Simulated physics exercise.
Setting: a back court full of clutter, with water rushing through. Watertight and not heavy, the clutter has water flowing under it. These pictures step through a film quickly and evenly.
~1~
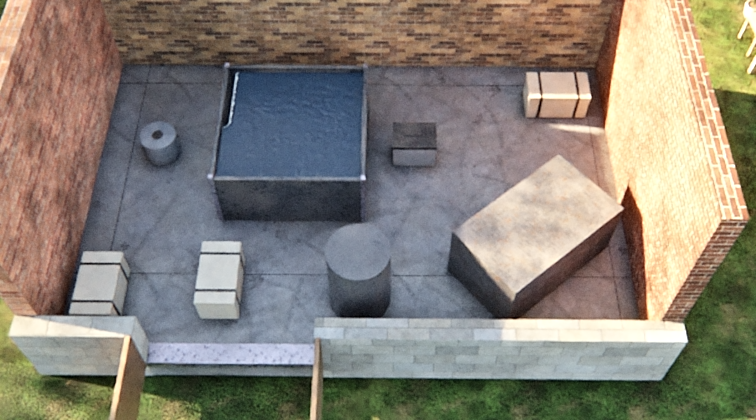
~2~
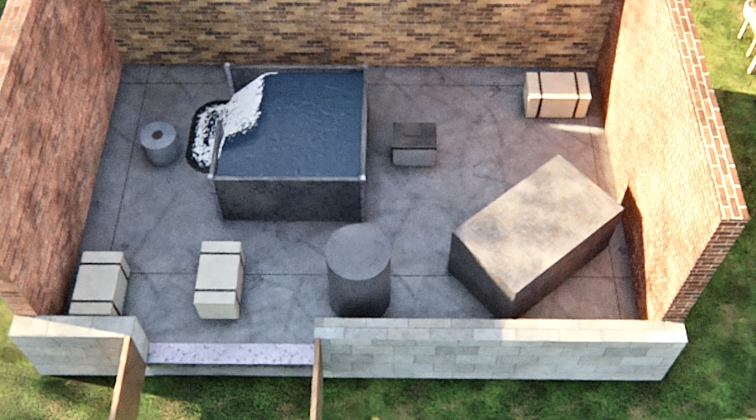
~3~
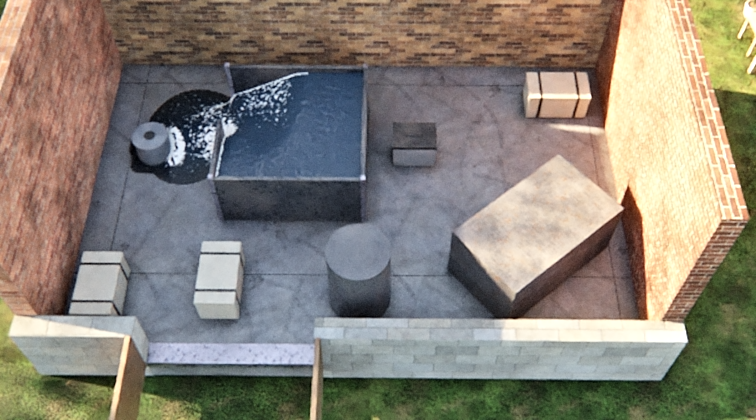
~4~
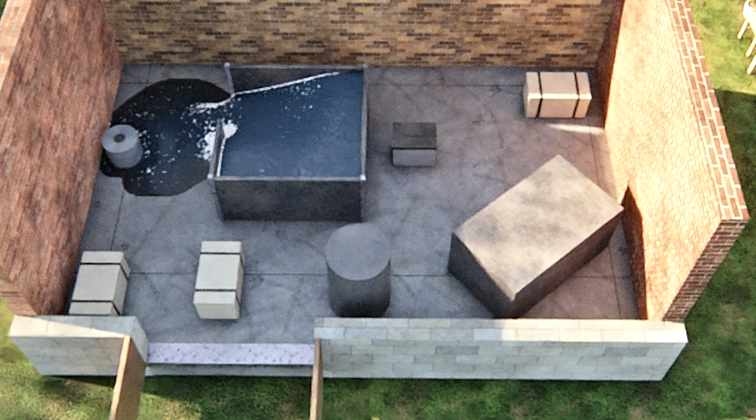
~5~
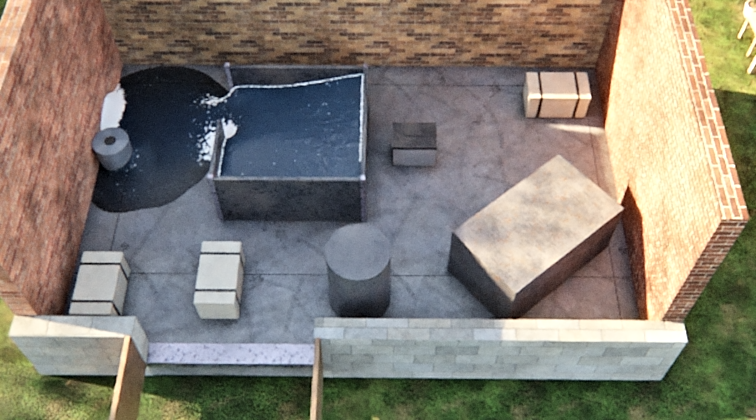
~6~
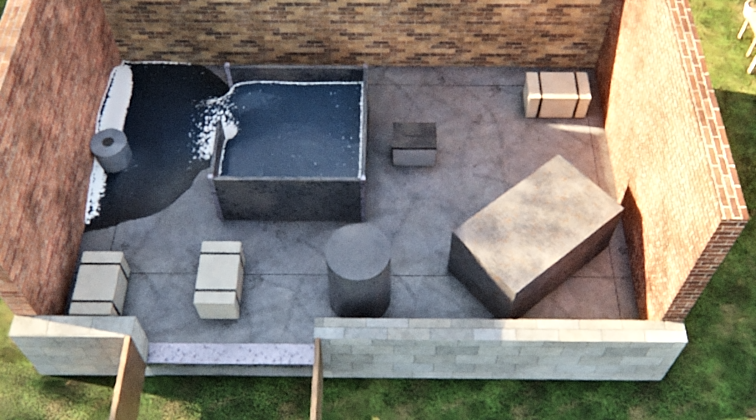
In a walled court, water pours from a tank and pushes a small cylinder left.
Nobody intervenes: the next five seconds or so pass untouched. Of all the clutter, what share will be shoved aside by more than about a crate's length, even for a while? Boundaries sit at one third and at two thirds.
Band-wise it's the middle band, a third to two thirds.
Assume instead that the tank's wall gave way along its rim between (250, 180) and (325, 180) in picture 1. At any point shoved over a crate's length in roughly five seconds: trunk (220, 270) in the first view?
From what the pictures show, it travelled at least that.
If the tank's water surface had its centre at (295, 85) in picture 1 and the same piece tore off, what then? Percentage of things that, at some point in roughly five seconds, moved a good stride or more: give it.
My reckoning says roughly 60 percent.
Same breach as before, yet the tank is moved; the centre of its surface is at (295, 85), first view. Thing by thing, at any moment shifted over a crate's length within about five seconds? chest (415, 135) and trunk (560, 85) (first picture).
One by one, the first came up short and the second came up short.
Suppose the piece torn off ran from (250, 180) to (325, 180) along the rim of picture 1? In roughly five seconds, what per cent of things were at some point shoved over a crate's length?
I make it 20 per cent.
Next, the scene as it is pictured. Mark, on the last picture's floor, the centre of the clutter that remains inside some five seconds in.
What remains is centred near (398, 213).
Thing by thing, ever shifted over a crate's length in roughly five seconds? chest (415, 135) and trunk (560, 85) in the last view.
Order as asked - stays inside that, stays inside that.
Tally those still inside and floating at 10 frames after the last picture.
Well, I'd say 1.
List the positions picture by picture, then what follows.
In the first frame, a tub at (158, 135), on the bottom; a trunk at (96, 282) rests on the ground; 0 of 5 have shifted.
In the second frame, a tub at (158, 135), on the bottom; a trunk at (96, 282) rests on the ground; 0 of 5 have shifted.
In the third frame, a tub at (150, 136), on the bottom, close to its start; a trunk at (96, 282) rests on the ground; 1 of 5 have shifted.
In the fourth frame, a tub at (120, 138) rests on the ground, a stride from its start; a trunk at (96, 282) rests on the ground; 1 of 5 have shifted.
In the fifth frame, a tub at (110, 141), on the bottom, a stride from its start; a trunk at (96, 282), on the bottom; 1 of 5 have shifted.
In the sixth frame, a tub at (108, 142) floats, a stride from its start; a trunk at (96, 282), on the bottom; 1 of 5 have shifted.
A moment on, 1 of 5 are well off their spots; 1 afloat.
Next, 1 of 5 are well off their spots; 1 afloat.
Later, 3 of 5 are well off their spots; 0 afloat.
In the end, 3 of 5 are well off their spots, and 3 have been at some point; 0 afloat.
